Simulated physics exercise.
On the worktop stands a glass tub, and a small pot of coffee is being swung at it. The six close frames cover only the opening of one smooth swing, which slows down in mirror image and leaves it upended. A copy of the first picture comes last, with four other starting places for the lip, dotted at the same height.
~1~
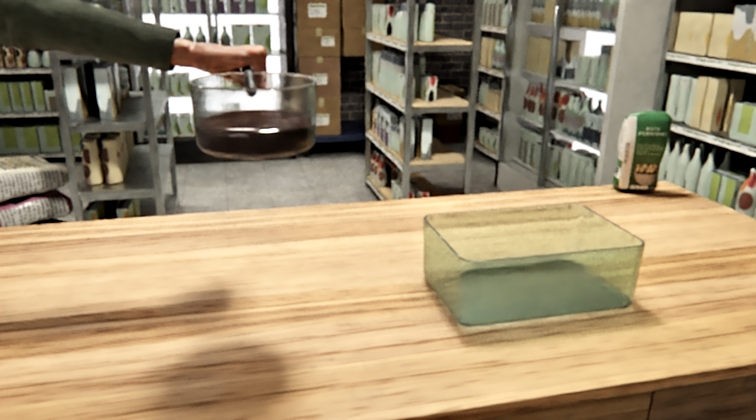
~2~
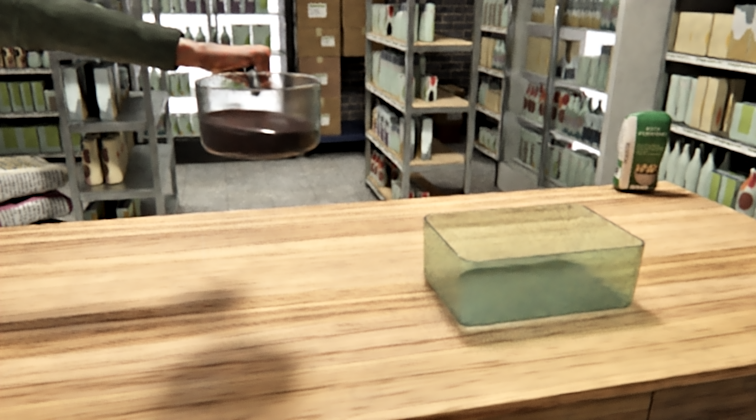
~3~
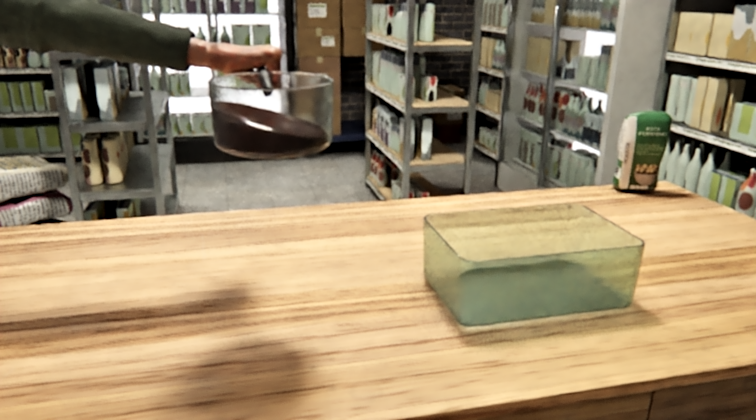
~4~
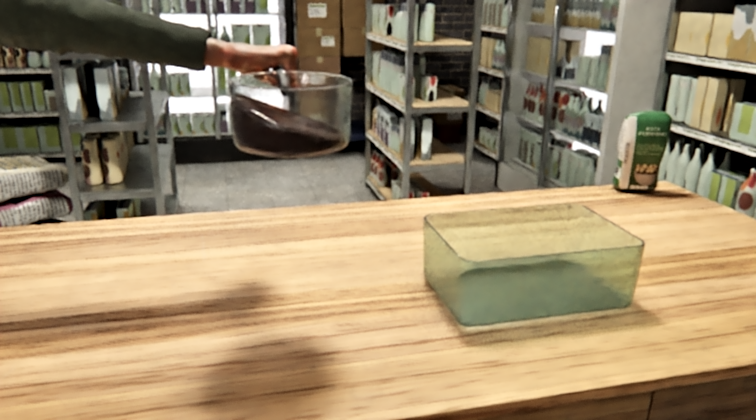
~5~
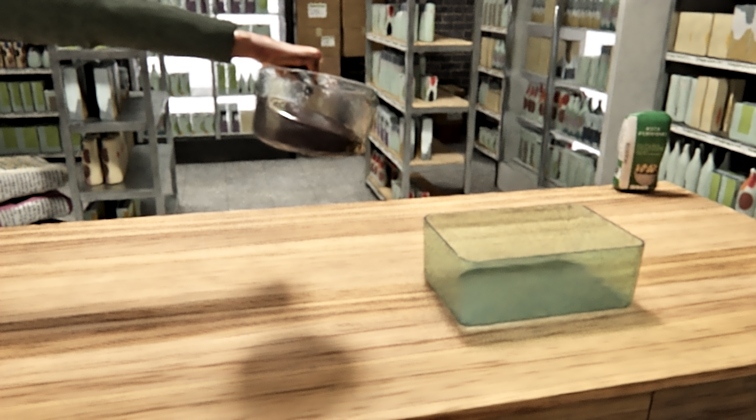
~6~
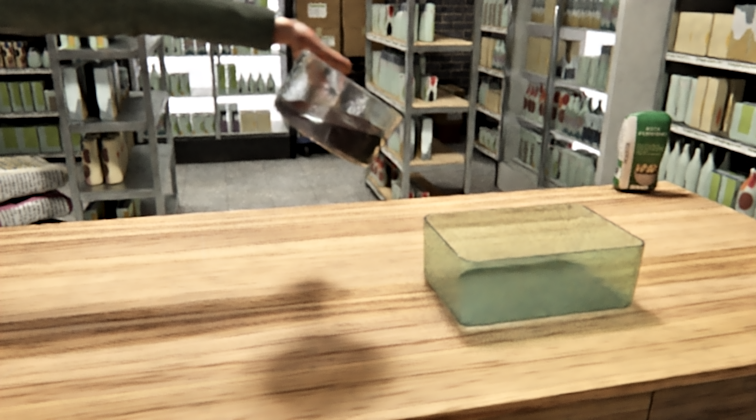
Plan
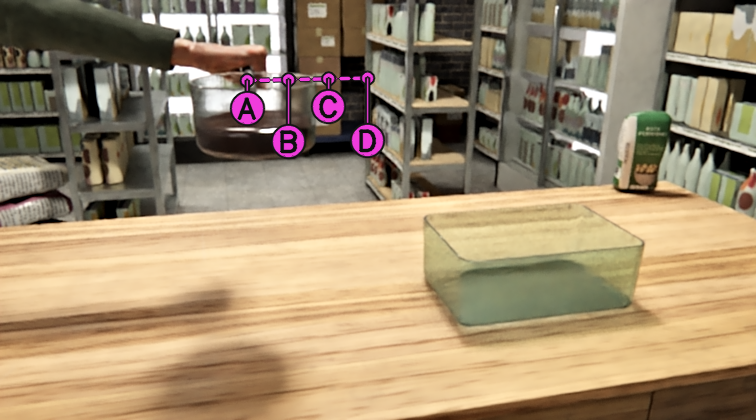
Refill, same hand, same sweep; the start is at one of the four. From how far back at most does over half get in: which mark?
The answer is spot B.
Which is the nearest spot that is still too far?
Here it is spot A.
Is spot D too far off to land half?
No, not at all.
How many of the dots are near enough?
Three of the four.
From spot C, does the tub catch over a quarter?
Yes, it does.
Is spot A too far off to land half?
Yes.
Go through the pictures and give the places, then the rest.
The first picture shows upright, lip at (313, 79); tub from (456, 325) to (629, 304); nothing has left yet.
The second picture shows upright, lip at (317, 79); nothing has left yet.
The third picture shows upright, lip at (330, 78); nothing has left yet.
The fourth picture shows upright, lip at (348, 78); nothing has left yet.
The fifth picture shows tipped about 11°, lip at (375, 89); nothing has left yet.
The sixth picture shows tipped about 34°, lip at (399, 113); nothing has left yet.
On the marked copy, A at (247, 80); B at (288, 79); C at (328, 78); D at (367, 78).
If A is chosen, about 30 % lands in the tub, 66 % falls short and 4 % goes beside or beyond.
If B is chosen, about 65 % lands in the tub, 24 % falls short and 11 % goes beside or beyond.
If C is chosen, about 83 % lands in the tub, 4 % falls short and 13 % goes beside or beyond.
If D is chosen, about 80 % lands in the tub, 5 % falls short and 15 % goes beside or beyond.
